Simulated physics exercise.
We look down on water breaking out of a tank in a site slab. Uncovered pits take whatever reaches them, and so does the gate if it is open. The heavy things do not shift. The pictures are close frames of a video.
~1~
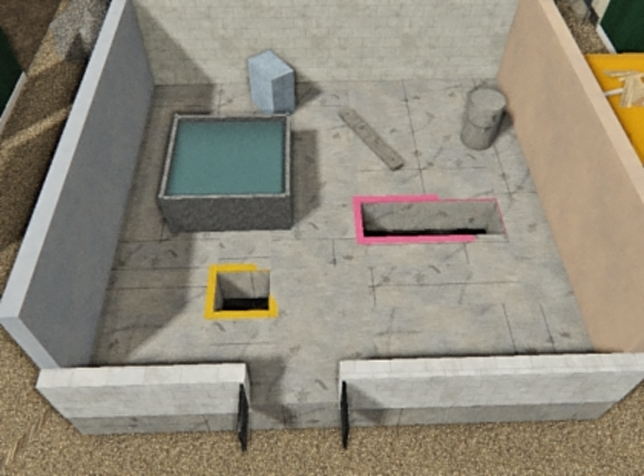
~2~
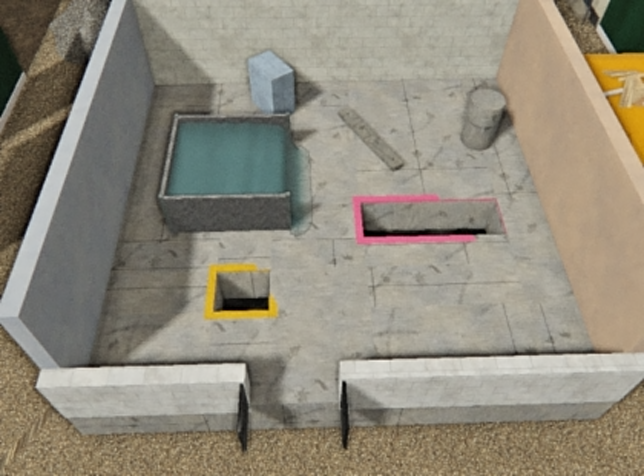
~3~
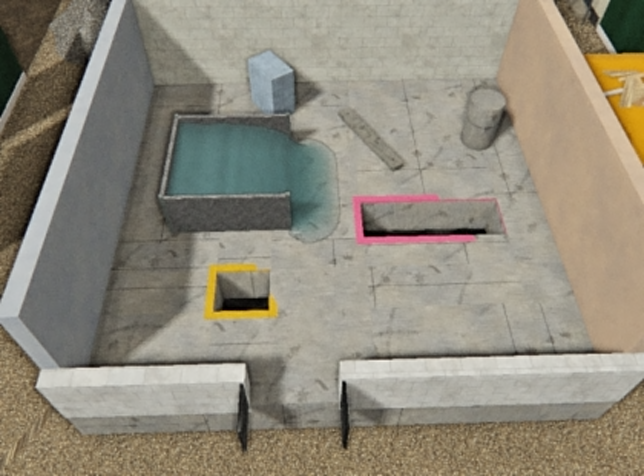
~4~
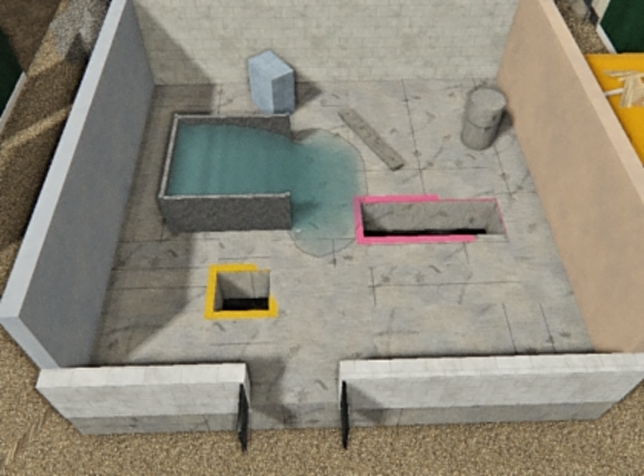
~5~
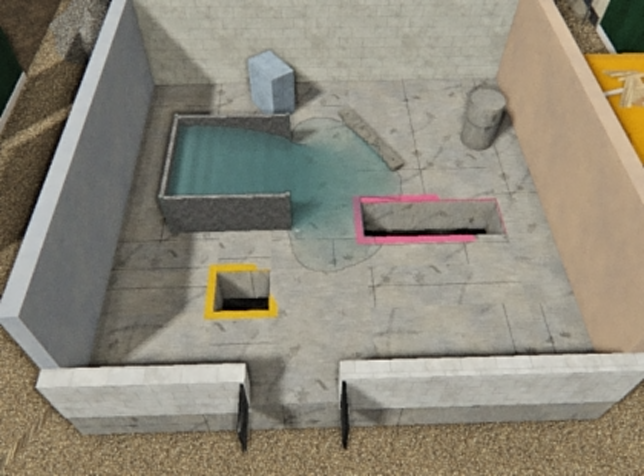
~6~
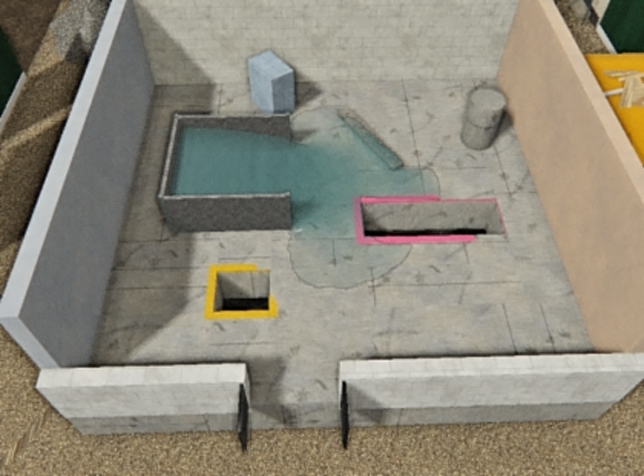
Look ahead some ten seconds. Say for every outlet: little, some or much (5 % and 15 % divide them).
One by one: The gate takes under 5 %; the pink pit takes over 15 %; the yellow pit takes under 5 %.
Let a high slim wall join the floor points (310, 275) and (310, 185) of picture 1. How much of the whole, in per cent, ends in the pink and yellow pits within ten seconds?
Parts in a hundred: Pink 35, yellow 6.
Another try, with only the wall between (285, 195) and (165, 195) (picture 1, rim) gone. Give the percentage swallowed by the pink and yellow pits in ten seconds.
In per cent: Pink 6, yellow 50.
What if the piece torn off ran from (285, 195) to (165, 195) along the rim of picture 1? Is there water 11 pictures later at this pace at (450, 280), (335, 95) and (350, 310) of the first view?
In that order: No water, not flooded, flooded.
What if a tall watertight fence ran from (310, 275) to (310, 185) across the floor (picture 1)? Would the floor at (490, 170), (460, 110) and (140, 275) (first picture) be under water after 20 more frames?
In that order: Wet, flooded, free of water.
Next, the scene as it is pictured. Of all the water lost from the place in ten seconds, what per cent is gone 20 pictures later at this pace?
About 60 per cent.
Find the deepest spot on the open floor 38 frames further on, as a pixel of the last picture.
Around (389, 147).
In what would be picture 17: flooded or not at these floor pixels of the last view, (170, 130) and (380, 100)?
As listed: Not flooded, awash.
A moment on, water covers 30 % of the floor; the gate 0 %, the pink pit 11 %, the yellow pit 0 %.
Next, water covers 50 % of the floor; the gate 0 %, the pink pit 21 %, the yellow pit 0 %.
Then, water covers 55 % of the floor; the gate 0 %, the pink pit 32 %, the yellow pit 0 %.
Later, water covers 65 % of the floor; the gate 0 %, the pink pit 41 %, the yellow pit 0 %.
In the end, water covers 80 % of the floor; the gate 1 %, the pink pit 51 %, the yellow pit 2 %.
